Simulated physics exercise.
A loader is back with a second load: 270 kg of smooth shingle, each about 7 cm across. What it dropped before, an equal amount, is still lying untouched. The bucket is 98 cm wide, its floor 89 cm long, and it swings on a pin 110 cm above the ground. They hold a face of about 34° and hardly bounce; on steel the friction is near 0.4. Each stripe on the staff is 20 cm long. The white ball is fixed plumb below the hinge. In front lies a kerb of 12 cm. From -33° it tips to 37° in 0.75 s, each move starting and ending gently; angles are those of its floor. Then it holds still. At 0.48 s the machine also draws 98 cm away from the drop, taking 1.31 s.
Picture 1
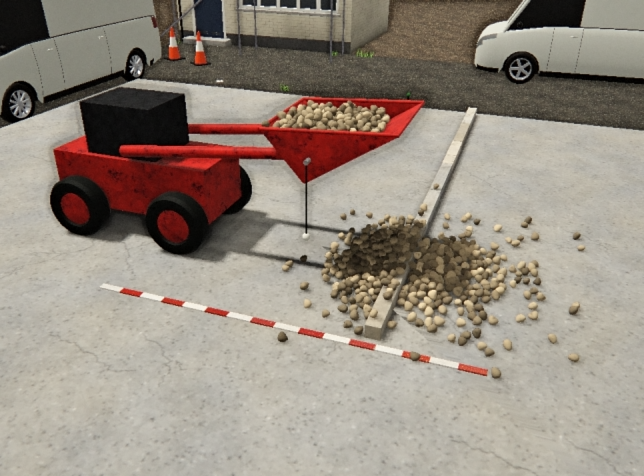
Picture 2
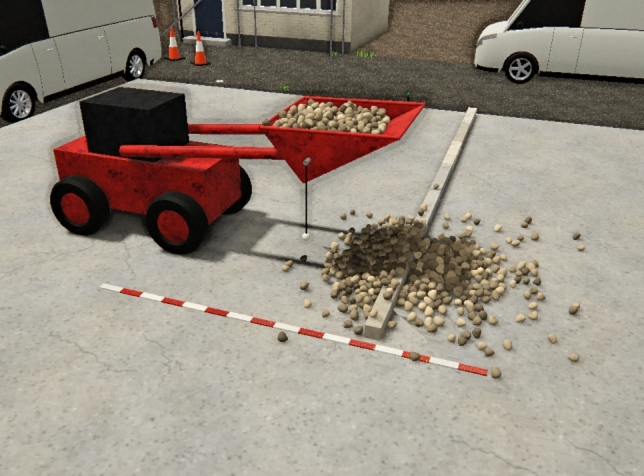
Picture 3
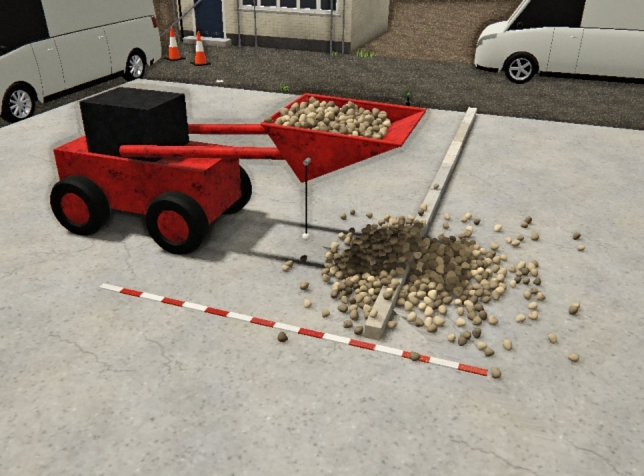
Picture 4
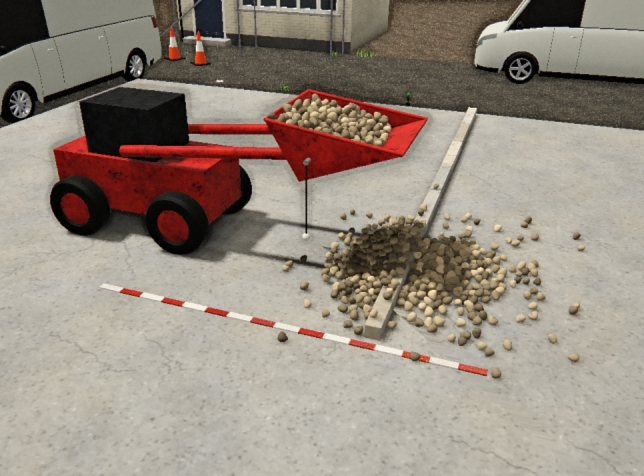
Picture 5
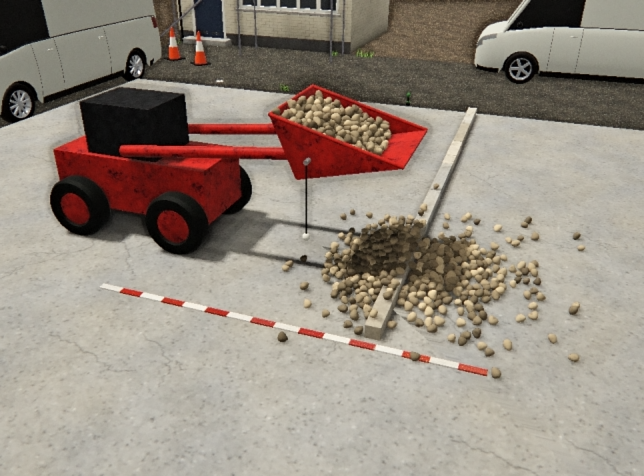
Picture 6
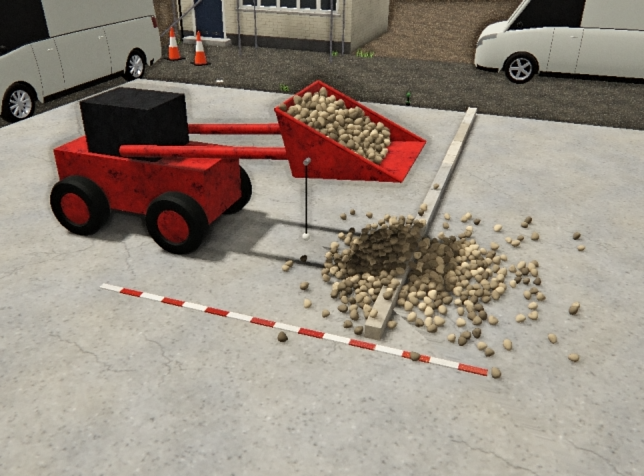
A red loader with black wheels and a black block on top stands at the left of a pale concrete yard, seen from above and to the side. Its raised bucket holds tan stones above a striped red-and-white staff, beside more stones heaped across a pale kerb, with vans and cones behind. The bucket slowly tilts forward, its front edge lowering while the camera stays still.
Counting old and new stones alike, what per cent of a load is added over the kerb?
Roughly 22 per cent of a load more.
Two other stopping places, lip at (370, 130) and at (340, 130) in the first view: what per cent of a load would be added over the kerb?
First some 5, then 0 per cent.
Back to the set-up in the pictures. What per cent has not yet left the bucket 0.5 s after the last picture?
About 70 per cent.
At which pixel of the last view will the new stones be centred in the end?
Around (374, 251).
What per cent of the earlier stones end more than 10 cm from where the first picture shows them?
About 10 per cent.
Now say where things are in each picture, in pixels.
In the first frame, lip at (399, 136), floor tilted -33°, highest stones at (338, 110). The earlier load is highest near (400, 244), 20 cm above ground level, 53 % on this side of the kerb, 47 % over the kerb.
In the second frame, lip at (400, 138), floor tilted -32°, highest stones at (333, 110).
In the third frame, the bucket is at -28°, its lip at (402, 145); the top of the load is at (321, 110).
In the fourth frame, the bucket is at -22°, its lip at (403, 155); the top of the load is at (315, 107).
In the fifth frame, the bucket is at -14°, its lip at (404, 168); the top of the load is at (314, 102).
In the sixth frame, lip at (402, 182), floor tilted -6°, highest stones at (318, 98).
Then, 0.2 s after the last picture the floor is at 26°; in per cent of one load, 100 in the bucket, 53 on this side of the kerb, 47 over the kerb; the foremost stones are at (564, 293).
Then, 0.5 s after the last picture the floor is at 37°; in per cent of one load, 68 in the bucket, 85 on this side of the kerb, 47 over the kerb; the foremost stones are at (564, 293).
Then, 1.9 s after the last picture the floor is at 37°; in per cent of one load, 0 in the bucket, 131 on this side of the kerb, 69 over the kerb; the foremost stones are at (564, 293).
Then, 4.4 s after the last picture the floor is at 37°; in per cent of one load, 0 in the bucket, 131 on this side of the kerb, 69 over the kerb; the foremost stones are at (564, 293). Net gain over the kerb, 22.
